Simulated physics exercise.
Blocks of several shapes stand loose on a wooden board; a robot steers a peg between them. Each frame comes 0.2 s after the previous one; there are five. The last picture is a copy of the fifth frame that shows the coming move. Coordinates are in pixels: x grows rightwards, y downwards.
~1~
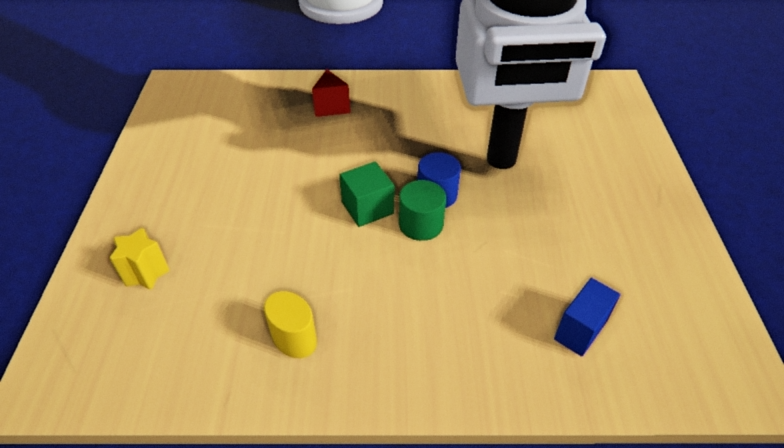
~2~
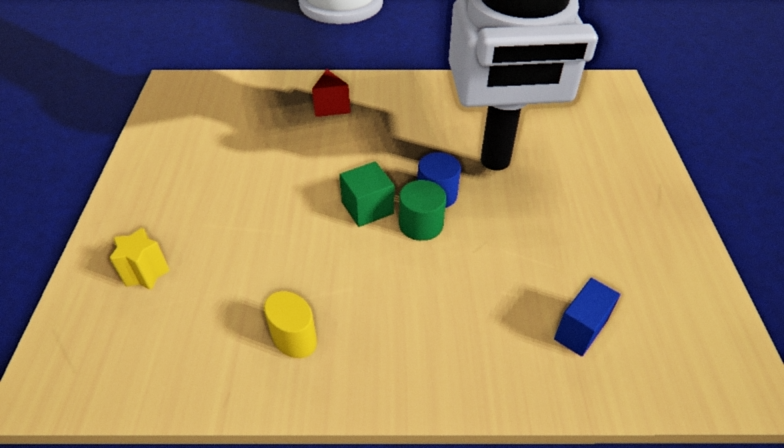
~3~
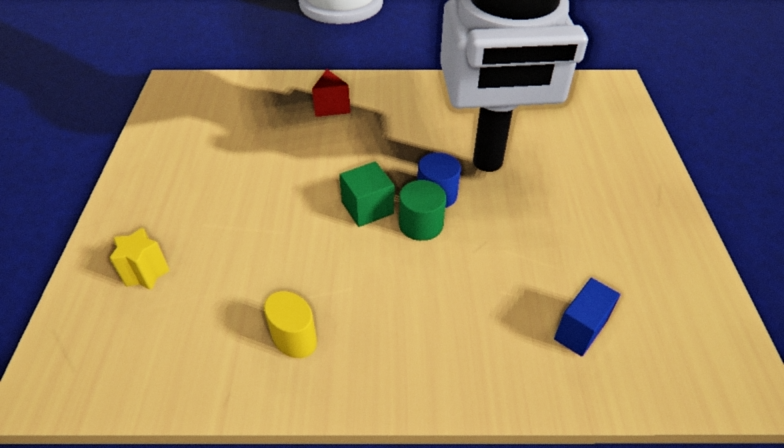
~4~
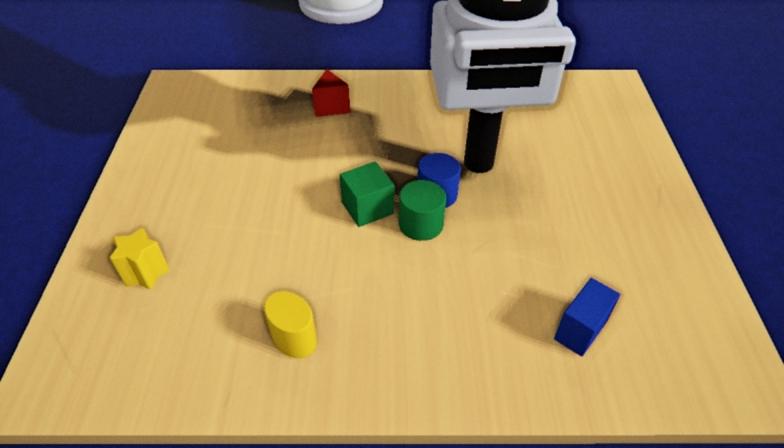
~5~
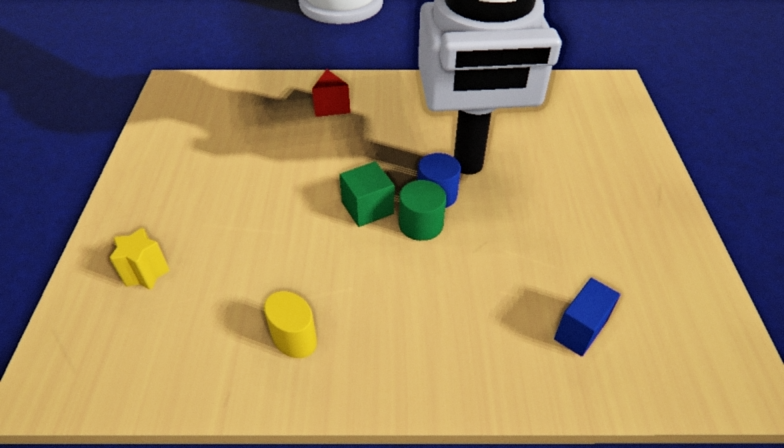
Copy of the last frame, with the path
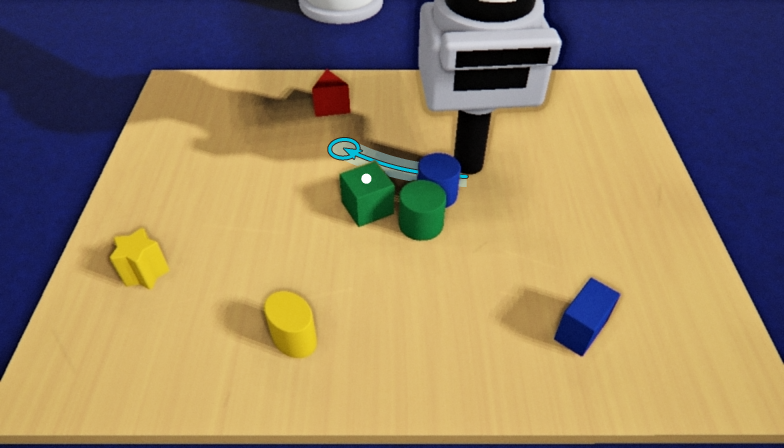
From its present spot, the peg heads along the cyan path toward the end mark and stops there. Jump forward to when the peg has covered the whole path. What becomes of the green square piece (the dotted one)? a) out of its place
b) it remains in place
I choose b.
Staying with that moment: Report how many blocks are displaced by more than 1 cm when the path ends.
Blocks moved: One.
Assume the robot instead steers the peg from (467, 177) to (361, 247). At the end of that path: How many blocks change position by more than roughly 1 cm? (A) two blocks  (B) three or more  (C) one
B - three or more.
Drawn move, from (467, 177) by way of (422, 173) and (380, 163) to (344, 149); the dot is on the green square piece.
On the path given first. One third of the way, peg (422, 161); green round block (421, 200); blue round block (420, 168).
Two thirds of the way, peg (380, 151); green round block (421, 200); blue round block (420, 168).
At the end, peg (343, 137); green square piece still; green round block (421, 200); blue round block (420, 168).
